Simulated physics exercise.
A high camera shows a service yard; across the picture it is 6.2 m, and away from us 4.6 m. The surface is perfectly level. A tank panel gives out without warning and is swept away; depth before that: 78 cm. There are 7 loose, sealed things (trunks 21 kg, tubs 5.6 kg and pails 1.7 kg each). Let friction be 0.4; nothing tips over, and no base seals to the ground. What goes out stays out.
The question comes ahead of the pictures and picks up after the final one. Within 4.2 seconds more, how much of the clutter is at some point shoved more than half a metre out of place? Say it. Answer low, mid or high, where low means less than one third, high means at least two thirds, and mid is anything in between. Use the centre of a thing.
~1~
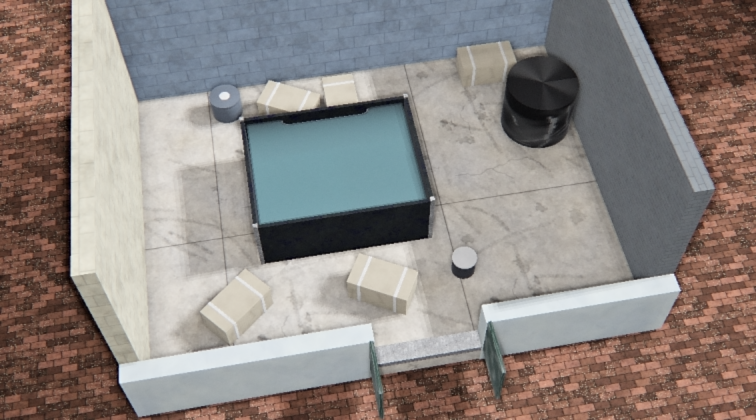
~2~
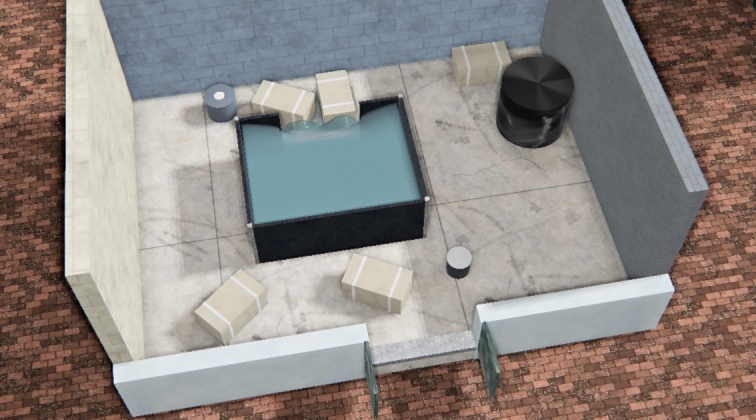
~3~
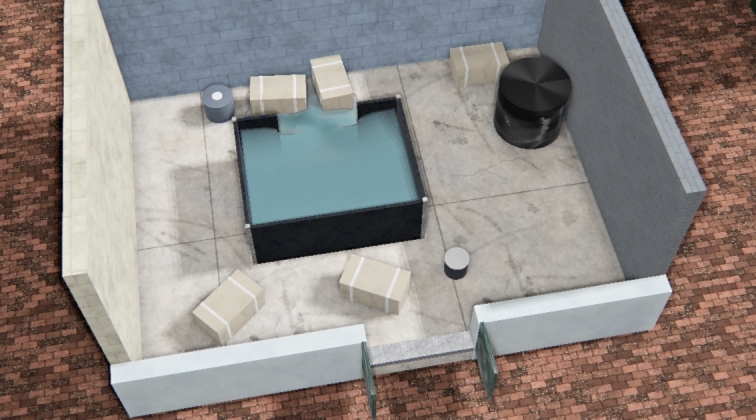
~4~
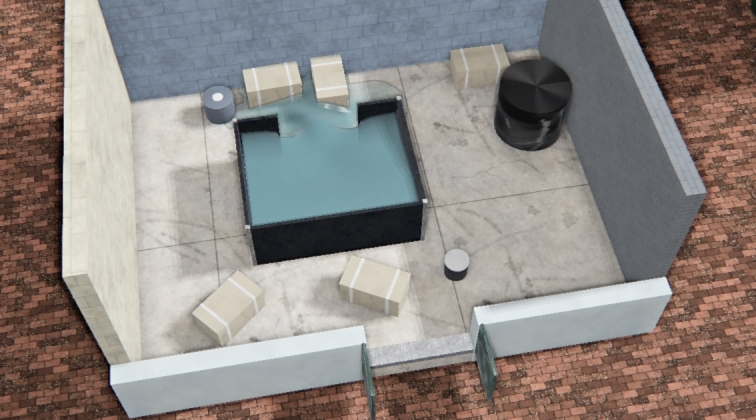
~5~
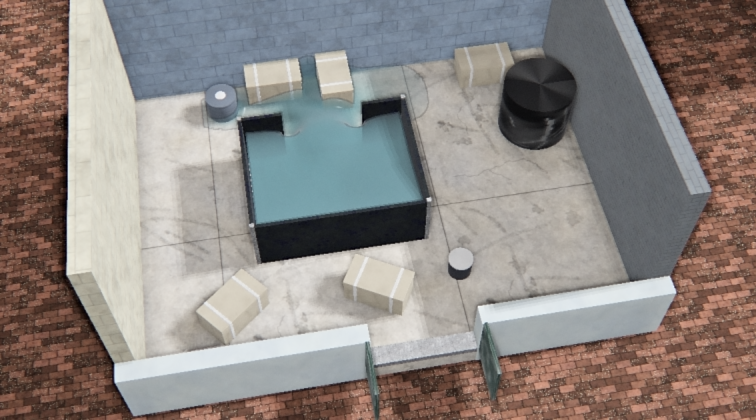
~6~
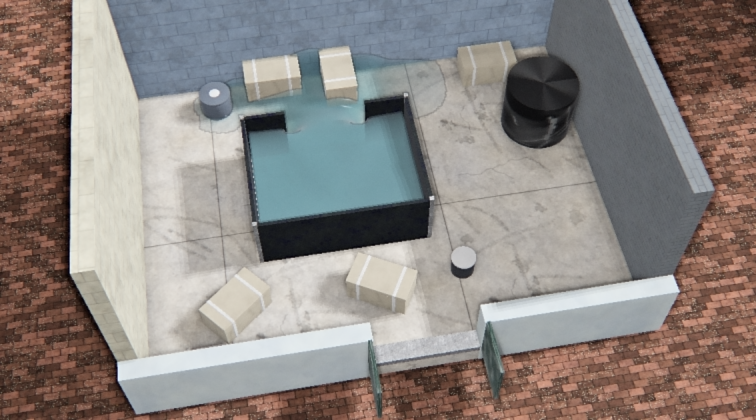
High.
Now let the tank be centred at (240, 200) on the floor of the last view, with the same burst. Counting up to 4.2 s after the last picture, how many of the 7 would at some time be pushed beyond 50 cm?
Then 4 of them would.
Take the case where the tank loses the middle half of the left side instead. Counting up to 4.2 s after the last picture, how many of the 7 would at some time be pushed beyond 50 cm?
In that case the number is 7.
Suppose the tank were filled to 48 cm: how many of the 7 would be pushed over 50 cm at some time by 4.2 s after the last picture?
Then 4 of them.
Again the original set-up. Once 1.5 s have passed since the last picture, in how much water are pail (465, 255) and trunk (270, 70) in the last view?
Roughly 0 and 5 cm.
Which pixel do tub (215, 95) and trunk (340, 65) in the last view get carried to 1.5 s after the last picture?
Estimated pixels: (153, 169) and (488, 99).
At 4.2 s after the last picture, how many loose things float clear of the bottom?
The count is 3.
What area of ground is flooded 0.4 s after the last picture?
Roughly 8.0 m2.
Then, 0.4 s after the last picture 2 of 7 are over 50 cm from their spots; 1 afloat.
Then, 1.5 s after the last picture 4 of 7 are over 50 cm from their spots; 2 afloat.
Then, 2.8 s after the last picture 3 of 7 are over 50 cm from their spots; 2 afloat.
Then, 4.2 s after the last picture 5 of 7 are over 50 cm from their spots, and 5 have been at some point; 3 afloat.
